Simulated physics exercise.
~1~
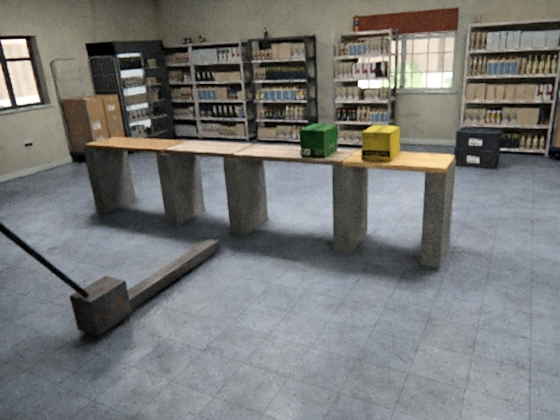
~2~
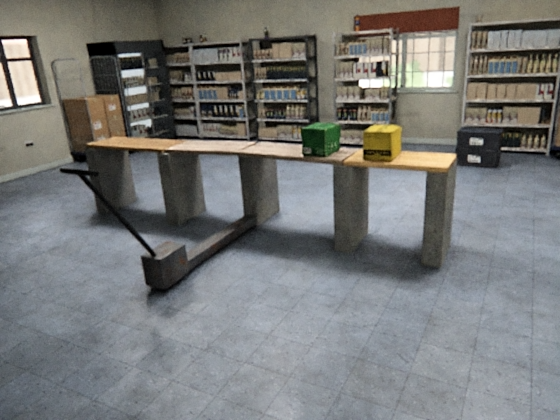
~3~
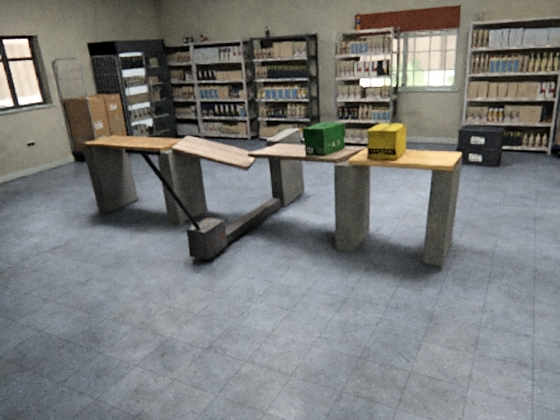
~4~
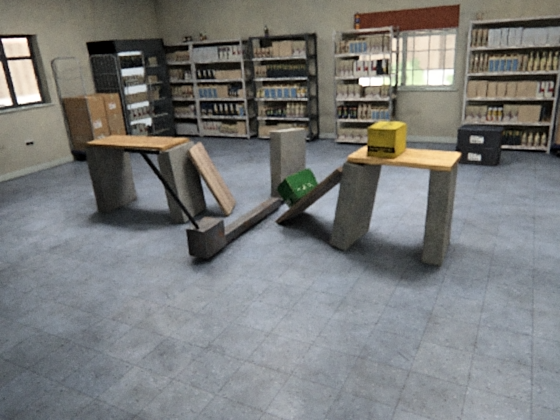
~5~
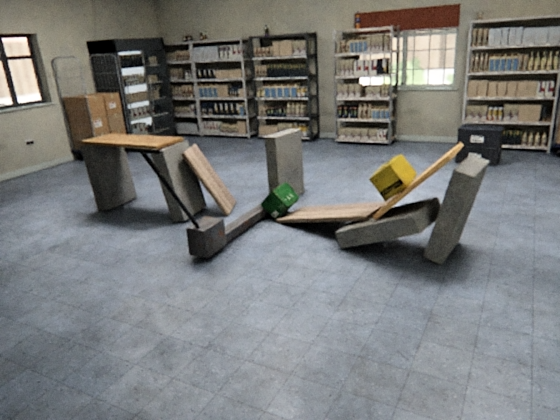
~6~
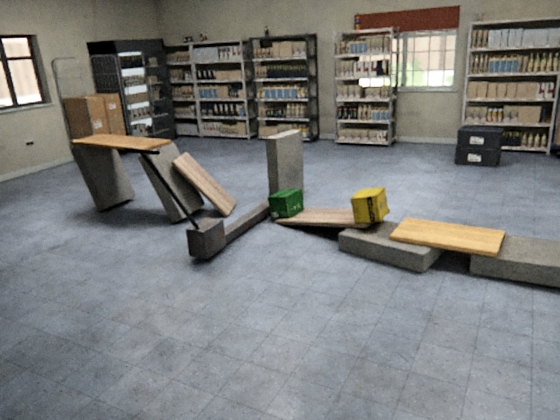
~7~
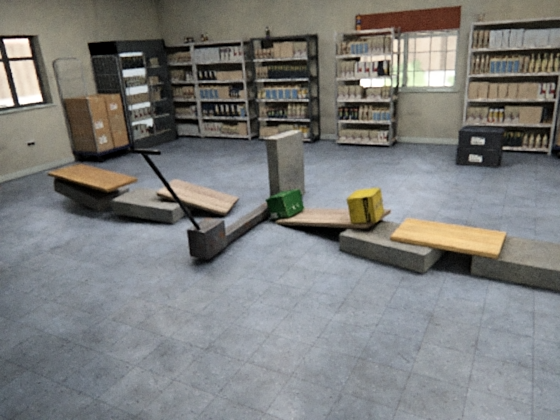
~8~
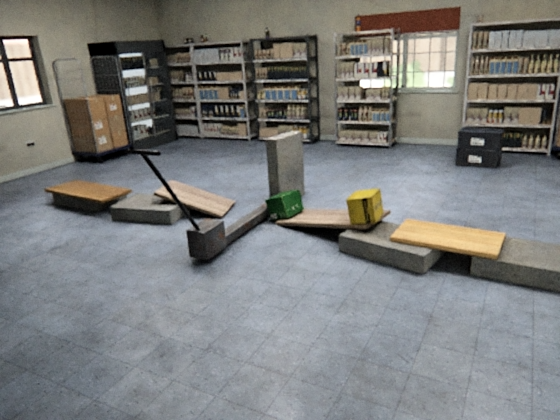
In this clip, a narrow floor jack slides into the base of a long row of boards resting on upright blocks, and the structure collapses outward to both sides, leaving one block standing, the green carton tilted and the yellow carton tipped over among the fallen pieces.
